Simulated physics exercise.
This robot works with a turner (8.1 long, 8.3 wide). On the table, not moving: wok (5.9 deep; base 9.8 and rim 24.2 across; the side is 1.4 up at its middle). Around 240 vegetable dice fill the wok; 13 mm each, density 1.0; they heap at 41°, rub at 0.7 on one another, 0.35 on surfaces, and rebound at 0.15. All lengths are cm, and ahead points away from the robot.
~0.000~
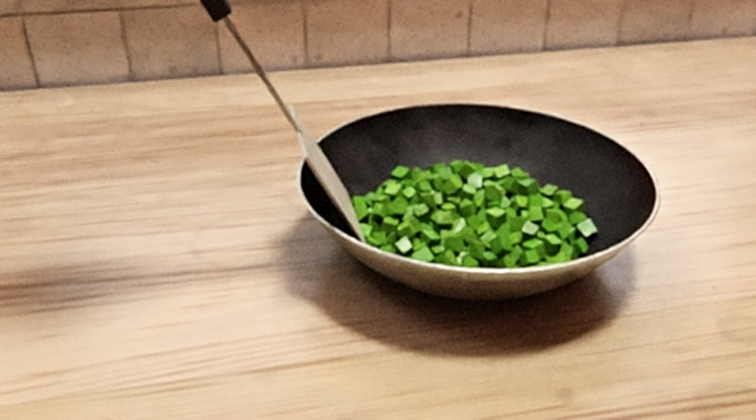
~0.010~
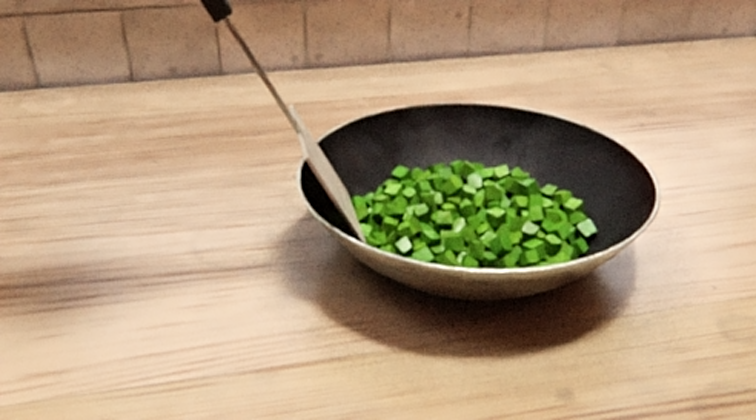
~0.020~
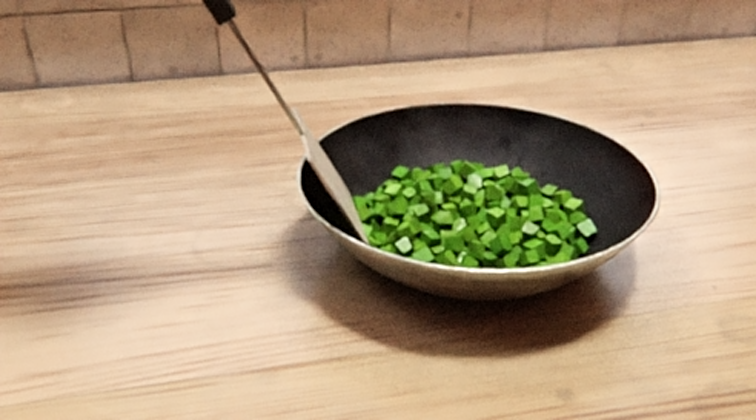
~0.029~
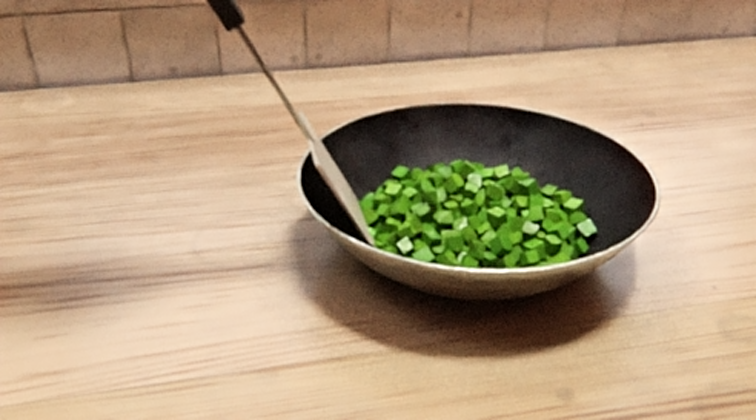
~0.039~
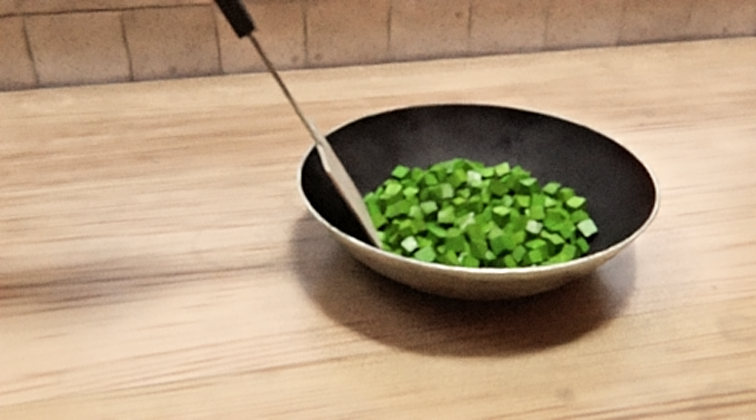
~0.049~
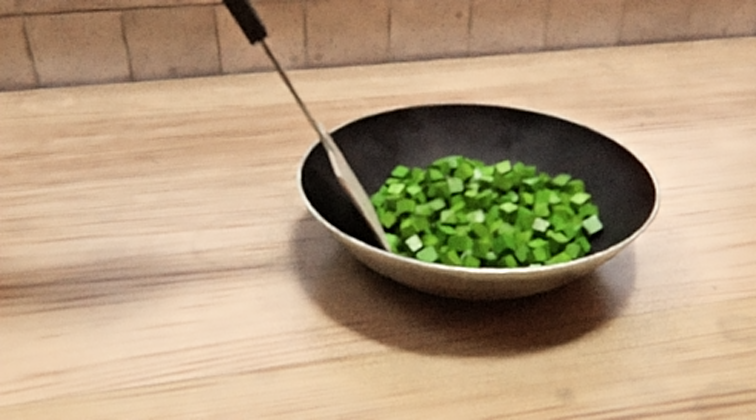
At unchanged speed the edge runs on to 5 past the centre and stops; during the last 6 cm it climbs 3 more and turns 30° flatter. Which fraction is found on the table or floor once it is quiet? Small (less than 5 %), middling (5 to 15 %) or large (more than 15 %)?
On the table or floor the share is middling, 5 to 15 %.
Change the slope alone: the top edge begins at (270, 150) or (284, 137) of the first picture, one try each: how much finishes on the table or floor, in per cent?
Some 15 and 5 per cent.
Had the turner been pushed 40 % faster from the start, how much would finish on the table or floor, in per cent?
Then about 10 per cent.
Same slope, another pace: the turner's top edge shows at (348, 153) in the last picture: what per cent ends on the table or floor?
About 20 per cent.
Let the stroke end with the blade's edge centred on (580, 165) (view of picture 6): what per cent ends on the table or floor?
About 55 per cent.
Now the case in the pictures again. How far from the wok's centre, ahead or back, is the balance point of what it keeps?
About 5.5 cm ahead.
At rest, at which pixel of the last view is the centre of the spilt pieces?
Around (685, 218).
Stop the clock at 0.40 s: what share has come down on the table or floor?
About 8 per cent.
After 0.11 s, sloping 63°, highest piece 6 above the table; 236 in the wok.
After 0.17 s, sloping 50°, highest piece 9 above the table; 232 in the wok, 4 on the blade or in flight.
After 0.40 s, sloping 33°, highest piece 7 above the table; 216 in the wok, 19 on the table or floor, 1 on the blade or in flight.
After 1.45 s, sloping 33°, highest piece 7 above the table; 216 in the wok, 20 on the table or floor.
At rest, 216 in the wok, 20 on the table or floor. That is 8 % on the table or floor.
